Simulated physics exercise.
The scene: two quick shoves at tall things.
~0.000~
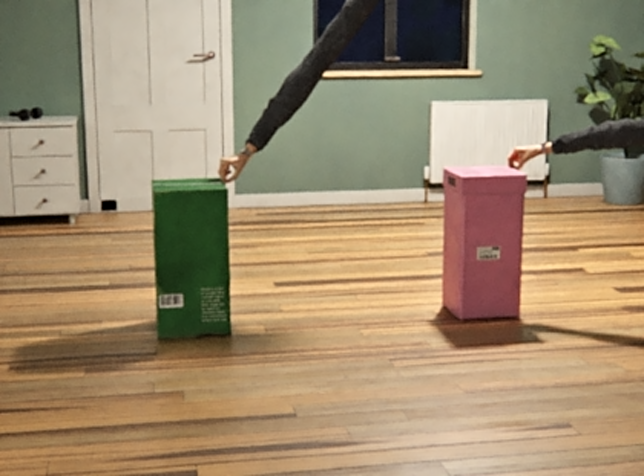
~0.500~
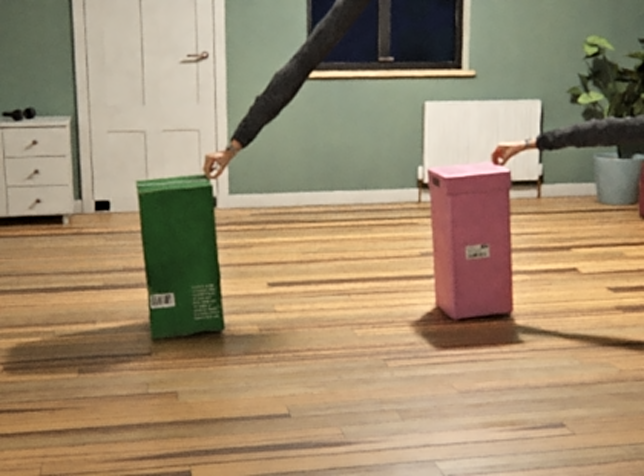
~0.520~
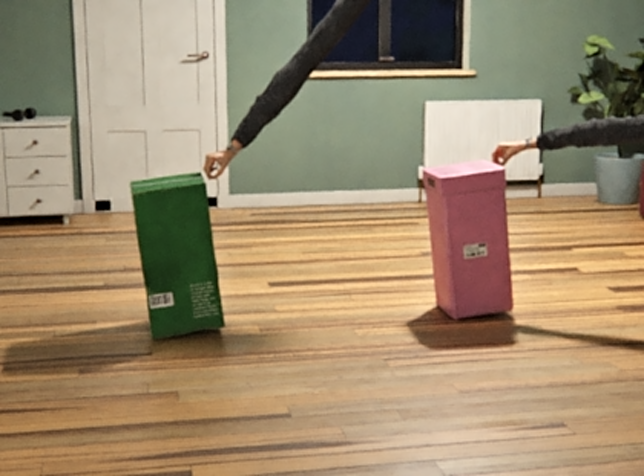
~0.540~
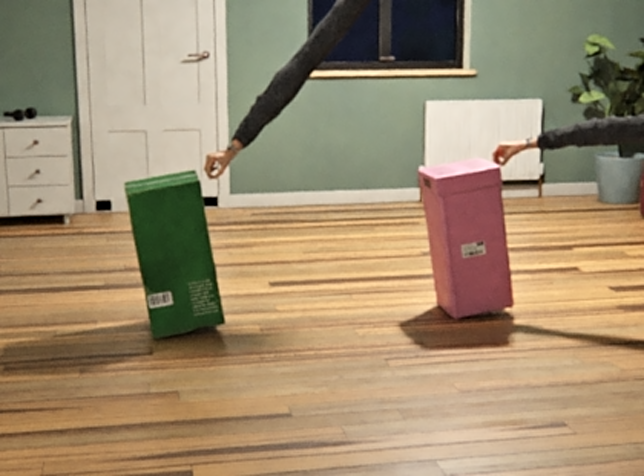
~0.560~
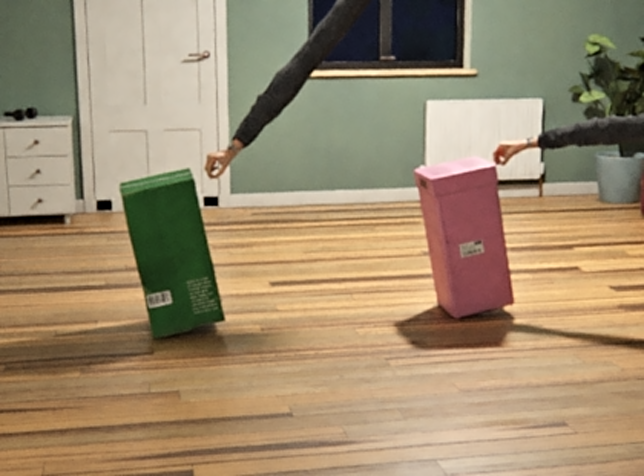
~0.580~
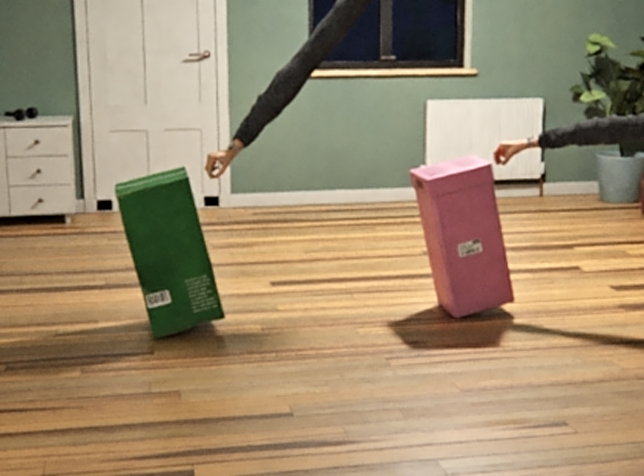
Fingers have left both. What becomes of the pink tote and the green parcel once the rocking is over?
The pink tote is left lying. The green parcel is left lying.
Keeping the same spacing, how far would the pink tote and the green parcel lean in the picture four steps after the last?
About 18 degrees and about 20 degrees.
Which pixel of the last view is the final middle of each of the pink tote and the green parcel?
Final centres, approx.: First (378, 284), second (76, 297).
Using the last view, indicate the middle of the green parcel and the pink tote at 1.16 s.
The green parcel near (98, 269), the pink tote near (387, 265).
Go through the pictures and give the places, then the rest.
The first frame shows pink tote (482, 242) upright; green parcel (191, 256) upright.
The second frame shows pink tote (471, 240) 4° off upright; green parcel (180, 255) 3° off upright.
The third frame shows pink tote (469, 239) 6° off upright; green parcel (177, 254) 6° off upright.
The fourth frame shows pink tote (467, 238) 8° off upright; green parcel (175, 252) 8° off upright.
The fifth frame shows pink tote (465, 237) 10° off upright; green parcel (172, 251) 11° off upright.
The sixth frame shows pink tote (463, 236) 12° off upright; green parcel (170, 251) 13° off upright.
After 0.90 s, pink tote 36° off upright near (431, 237); green parcel 35° off upright near (137, 251).
After 1.16 s, pink tote 74° off upright near (387, 265); green parcel 65° off upright near (98, 269).
In the end (3.5 s), the pink tote goes down on its side, near (378, 284); the green parcel goes down on its side, near (76, 297).
